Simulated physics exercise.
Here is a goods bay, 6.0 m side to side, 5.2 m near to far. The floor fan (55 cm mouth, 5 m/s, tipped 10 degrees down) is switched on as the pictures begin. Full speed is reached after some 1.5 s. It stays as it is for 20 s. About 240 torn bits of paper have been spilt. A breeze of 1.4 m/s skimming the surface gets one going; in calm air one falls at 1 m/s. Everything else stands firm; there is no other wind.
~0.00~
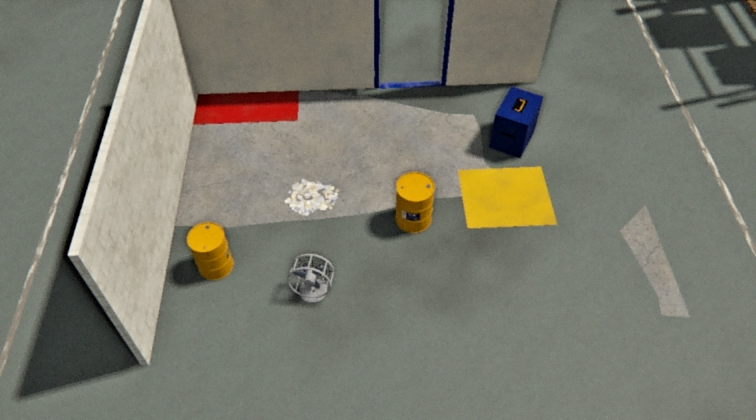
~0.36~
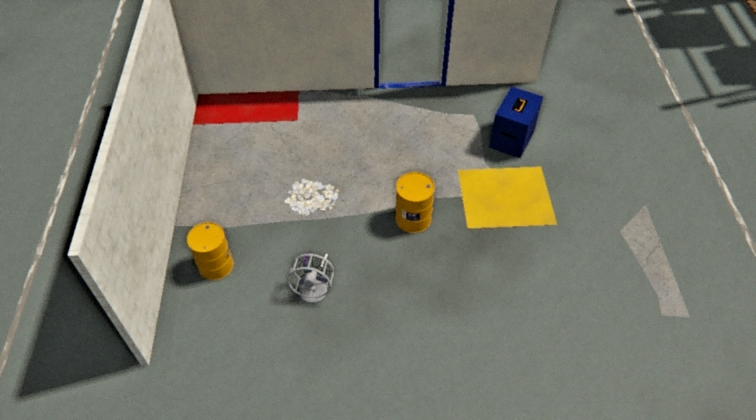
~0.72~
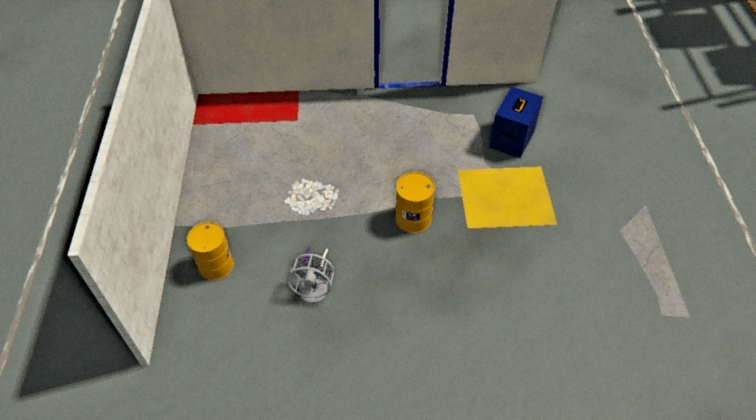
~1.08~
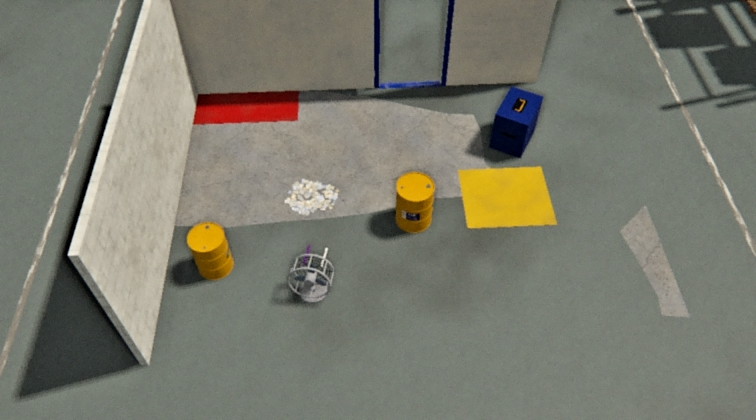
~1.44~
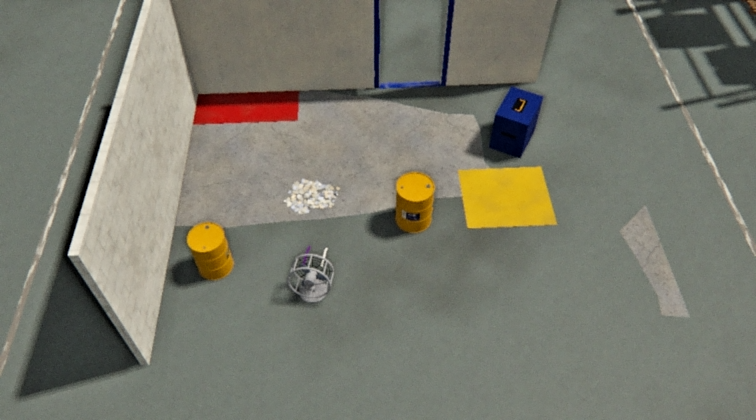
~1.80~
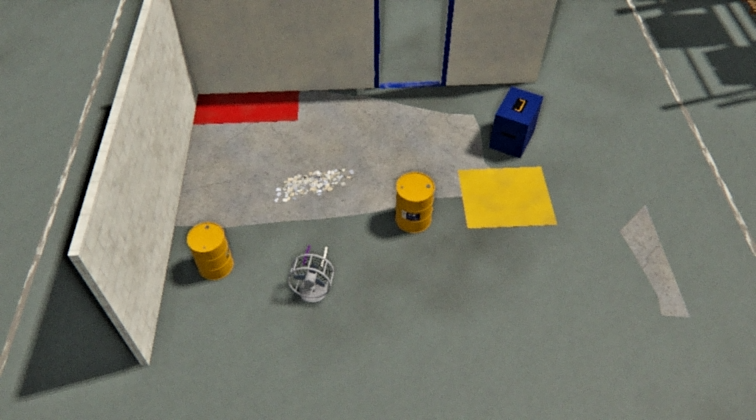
In a goods bay, a floor fan faces white paper bits, which finally spread sideways.
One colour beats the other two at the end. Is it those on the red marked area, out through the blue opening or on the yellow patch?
It is red that takes the most.
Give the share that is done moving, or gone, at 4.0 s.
Some 2 per cent.
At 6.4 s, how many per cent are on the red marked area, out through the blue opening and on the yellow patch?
Roughly 70 % red, 10 % blue, 0 % yellow.
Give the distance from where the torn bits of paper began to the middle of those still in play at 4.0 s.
About 2.6 m.
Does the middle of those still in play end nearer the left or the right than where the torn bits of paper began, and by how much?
To the left, by about 1.8 m.
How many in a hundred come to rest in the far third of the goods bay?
Some 90 per cent.
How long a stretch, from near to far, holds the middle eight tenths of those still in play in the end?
About 0.8 m.
After 4.0 s the count stands so, 8 % are out through the blue opening, 0 % on the yellow patch and 61 % on the red marked area; the middle of those still in play is near (280, 93).
After 6.4 s the count stands so, 10 % are out through the blue opening, 0 % on the yellow patch and 75 % on the red marked area; the middle of those still in play is near (250, 94).
After 11.0 s the count stands so, 12 % are out through the blue opening, 0 % on the yellow patch and 80 % on the red marked area; the middle of those still in play is near (223, 95).
After 20.0 s, at the end, 12 % are out through the blue opening, 0 % on the yellow patch and 81 % on the red marked area; the middle of those still in play is near (214, 96).
